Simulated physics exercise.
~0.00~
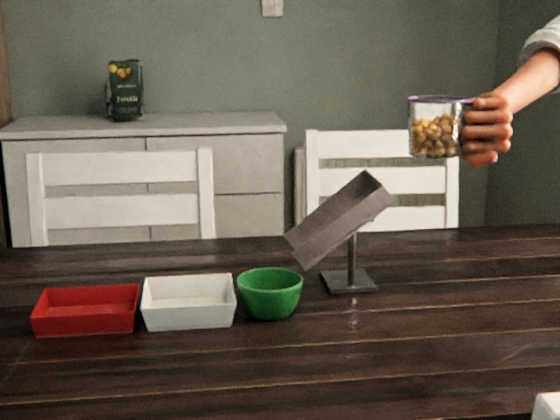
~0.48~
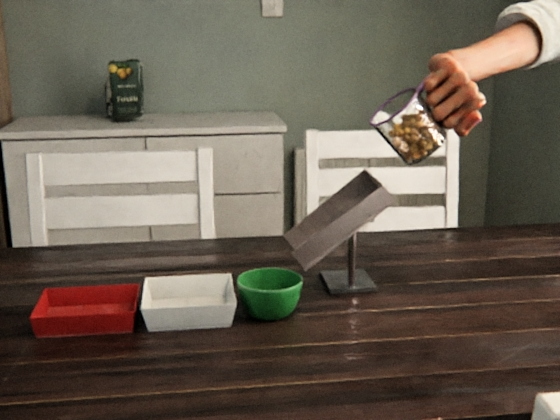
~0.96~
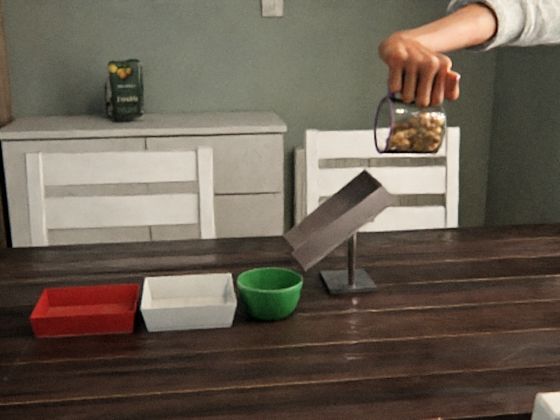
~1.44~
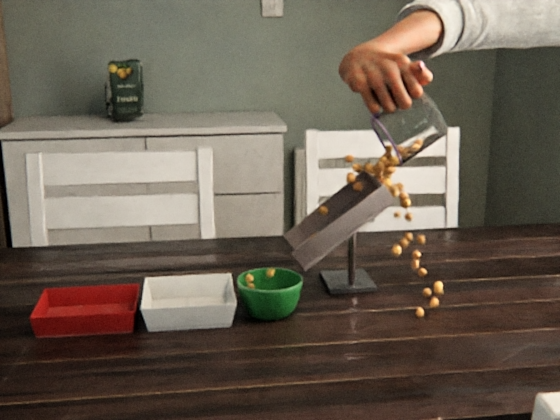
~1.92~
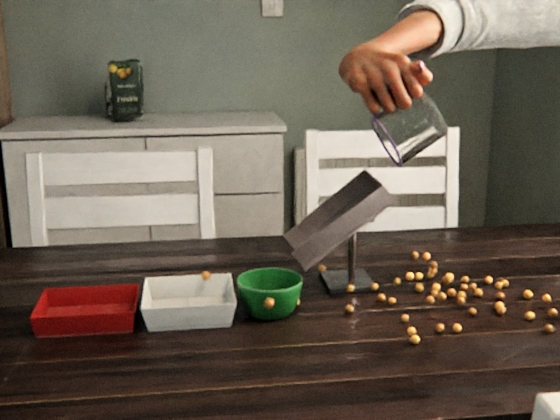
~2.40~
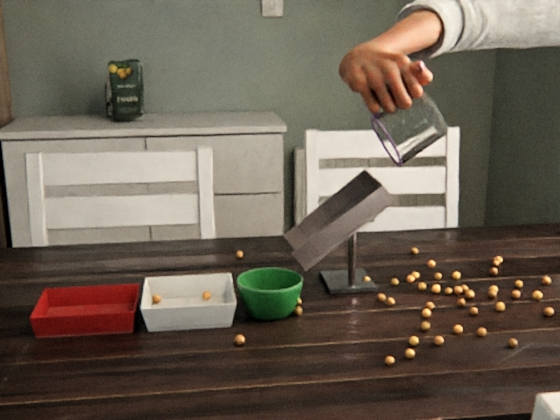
A hand tips beads from a clear cup over a slope, scattering most across the table.
